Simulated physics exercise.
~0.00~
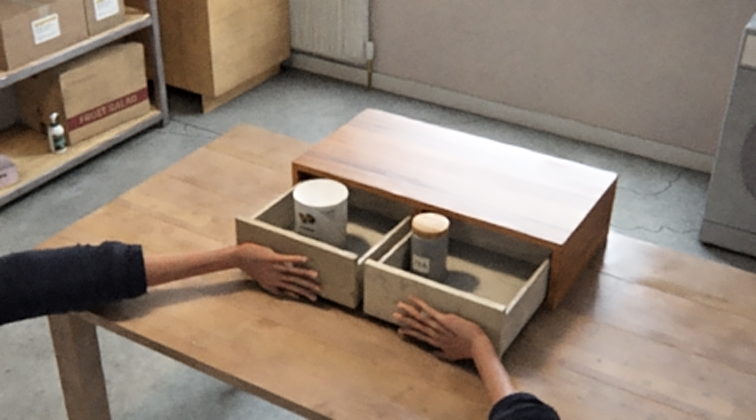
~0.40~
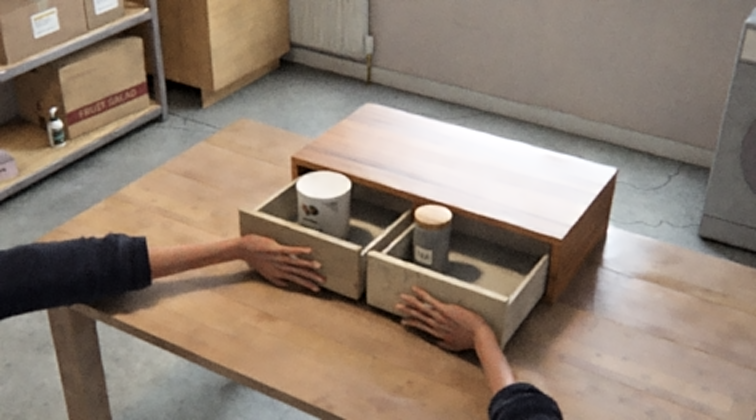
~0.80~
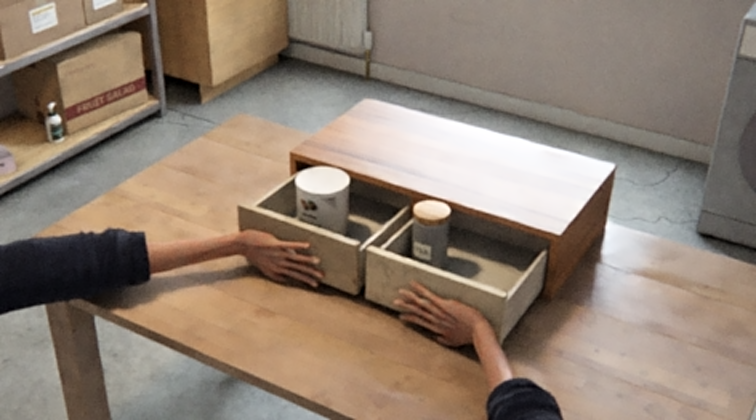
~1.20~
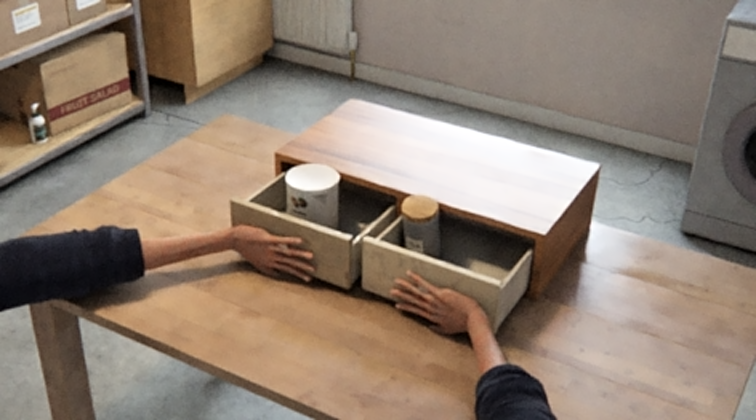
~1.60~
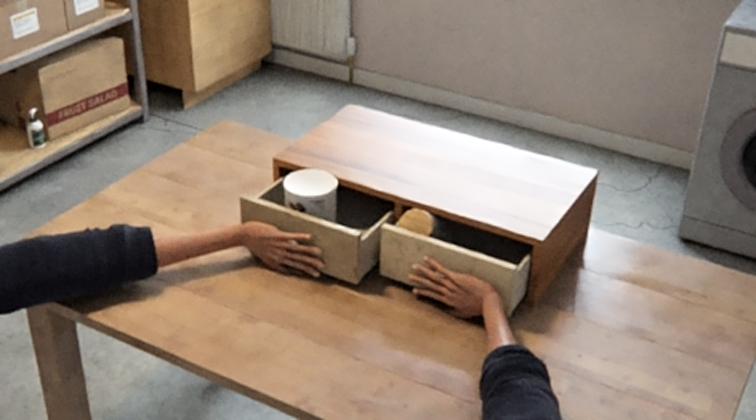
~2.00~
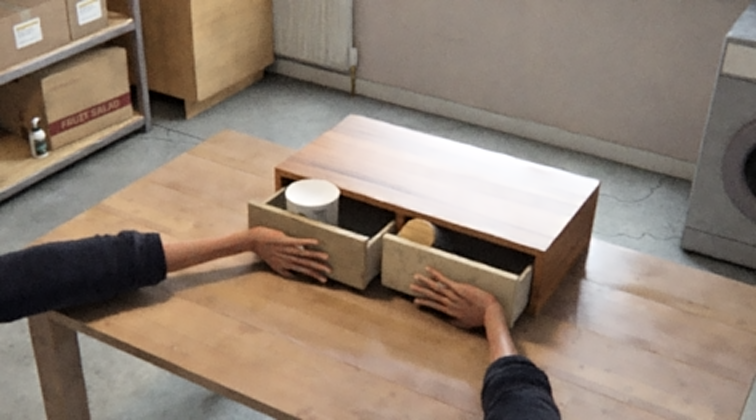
In a storage room, hands push two drawers holding a white tub and grey jar partway into a chest, leaving both ajar.
